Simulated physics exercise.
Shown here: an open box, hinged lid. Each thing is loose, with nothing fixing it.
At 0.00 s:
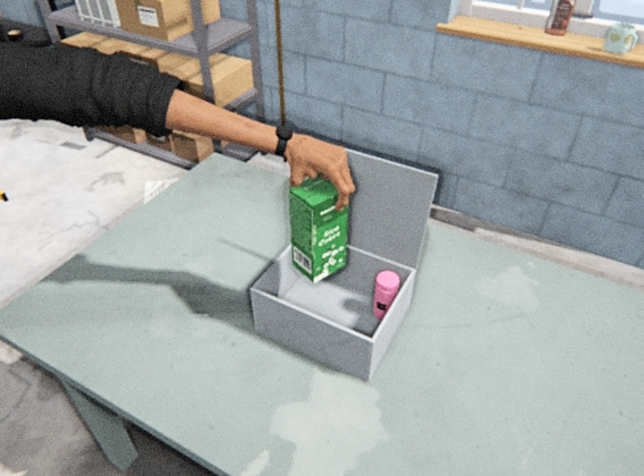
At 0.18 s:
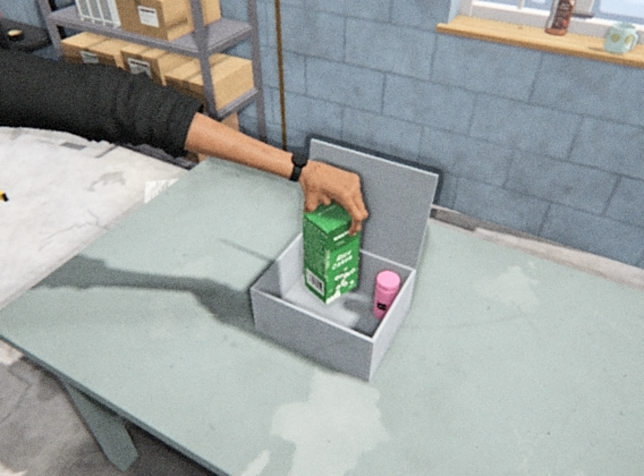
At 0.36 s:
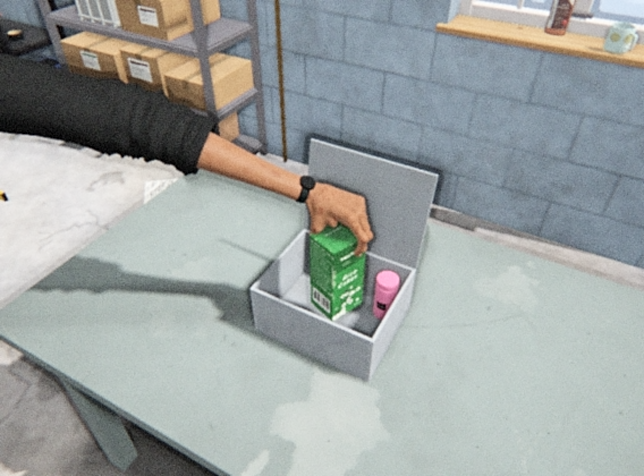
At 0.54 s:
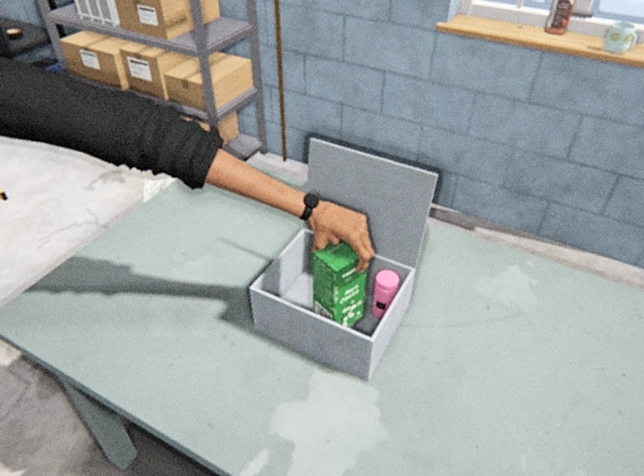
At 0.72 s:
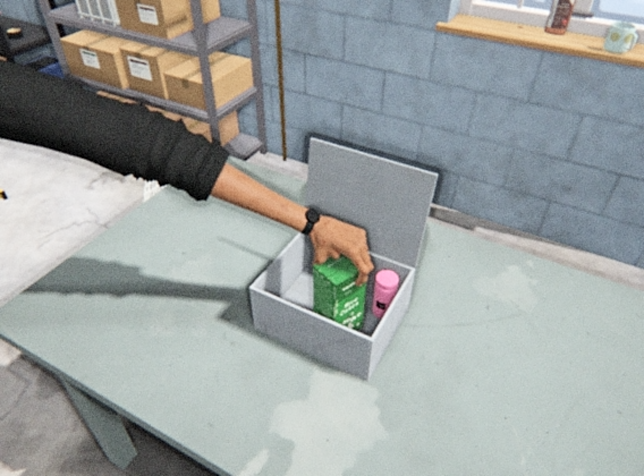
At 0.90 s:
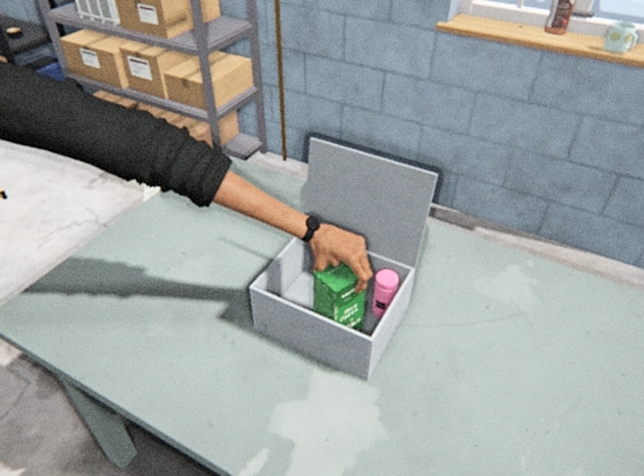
On a worn, pale green table in a room with blue-grey block walls, an open grey box holds a pink shaker. A dark-sleeved arm reaching from the left lowers a green carton into the box beside the shaker, the hand still gripping its top.
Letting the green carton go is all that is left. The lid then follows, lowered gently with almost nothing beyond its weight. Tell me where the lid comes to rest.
Short of the rim, with a gap left.
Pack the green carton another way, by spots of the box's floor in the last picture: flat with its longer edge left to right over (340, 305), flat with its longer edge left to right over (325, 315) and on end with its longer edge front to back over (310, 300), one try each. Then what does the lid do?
So: First shut tight, second shut tight, third open.
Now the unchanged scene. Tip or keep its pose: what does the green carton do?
By the end the green carton has kept its angle.
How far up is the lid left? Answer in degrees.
It stays some 35° above the rim.
By 2.00 s, lid starting down.
By 2.40 s, lid 66° above the rim.
By 2.70 s, lid 39° above the rim.
By 4.40 s, lid 34° above the rim.
When it is over (6.5 s), lid 34° above the rim; both as before. End places, in pixels of the last picture, green carton near (339, 304).
